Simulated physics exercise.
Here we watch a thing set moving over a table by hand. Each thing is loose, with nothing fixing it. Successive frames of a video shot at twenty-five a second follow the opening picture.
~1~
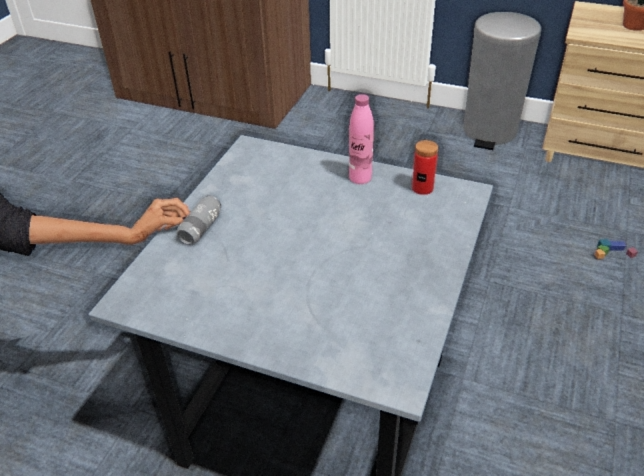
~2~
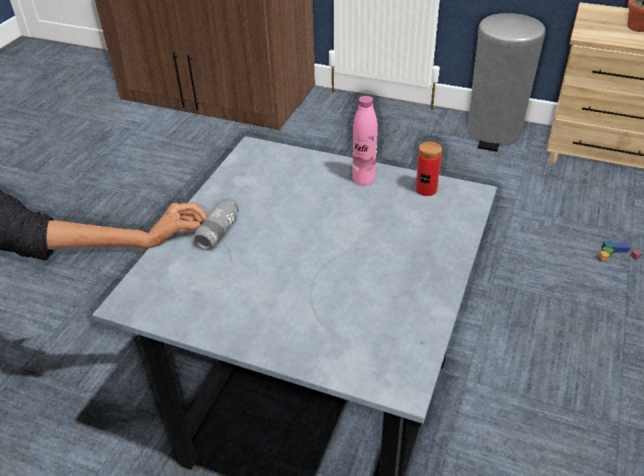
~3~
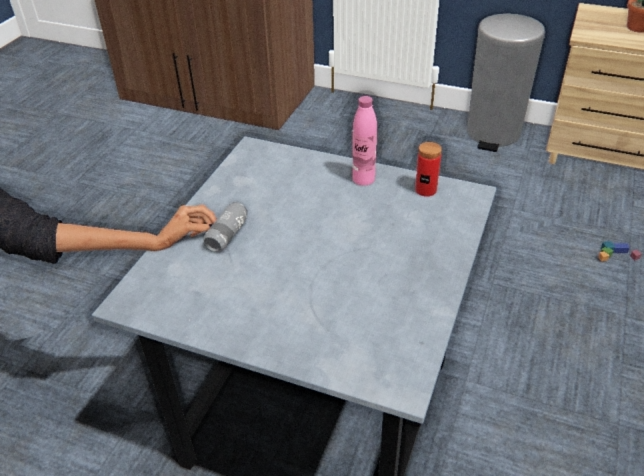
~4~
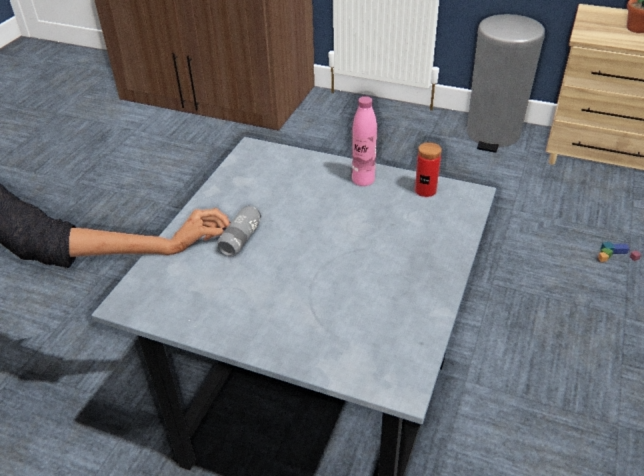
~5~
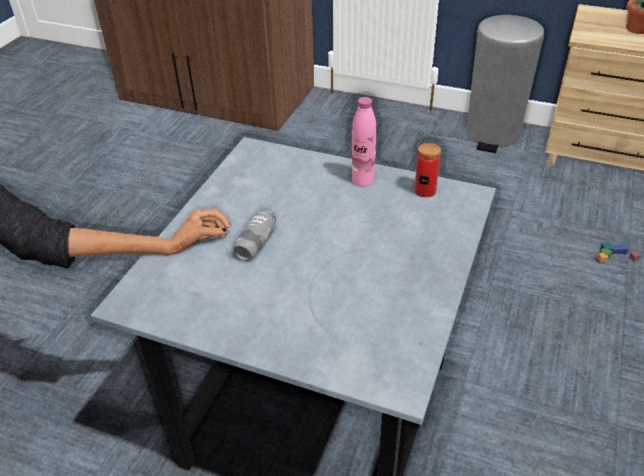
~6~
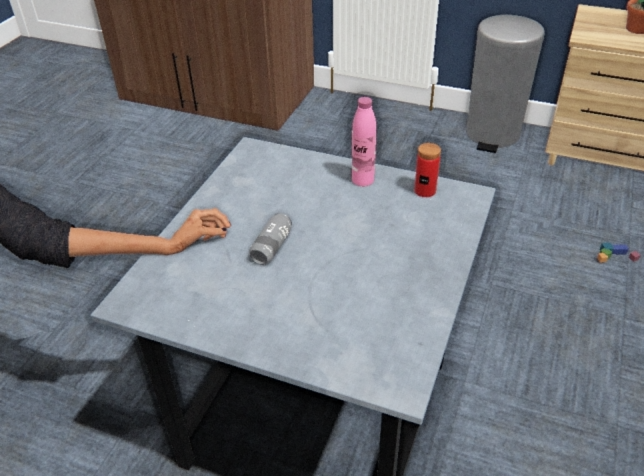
On a grey table with a pink bottle and a red container standing near the back, a hand pushed a grey can lying on its side, and it rolled right while the hand stayed behind.
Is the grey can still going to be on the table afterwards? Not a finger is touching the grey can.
My guess is that it does leave the table.
Then, 0.20 s later than the last frame, grey can moved well along near (349, 258).
Then, 0.50 s later than the last frame, grey can moved well along near (459, 286).
Then, 0.70 s later than the last frame, grey can now off the table.
Then, 1.00 s later than the last frame, things are still on the move.
When it is over, off the table, grey can.
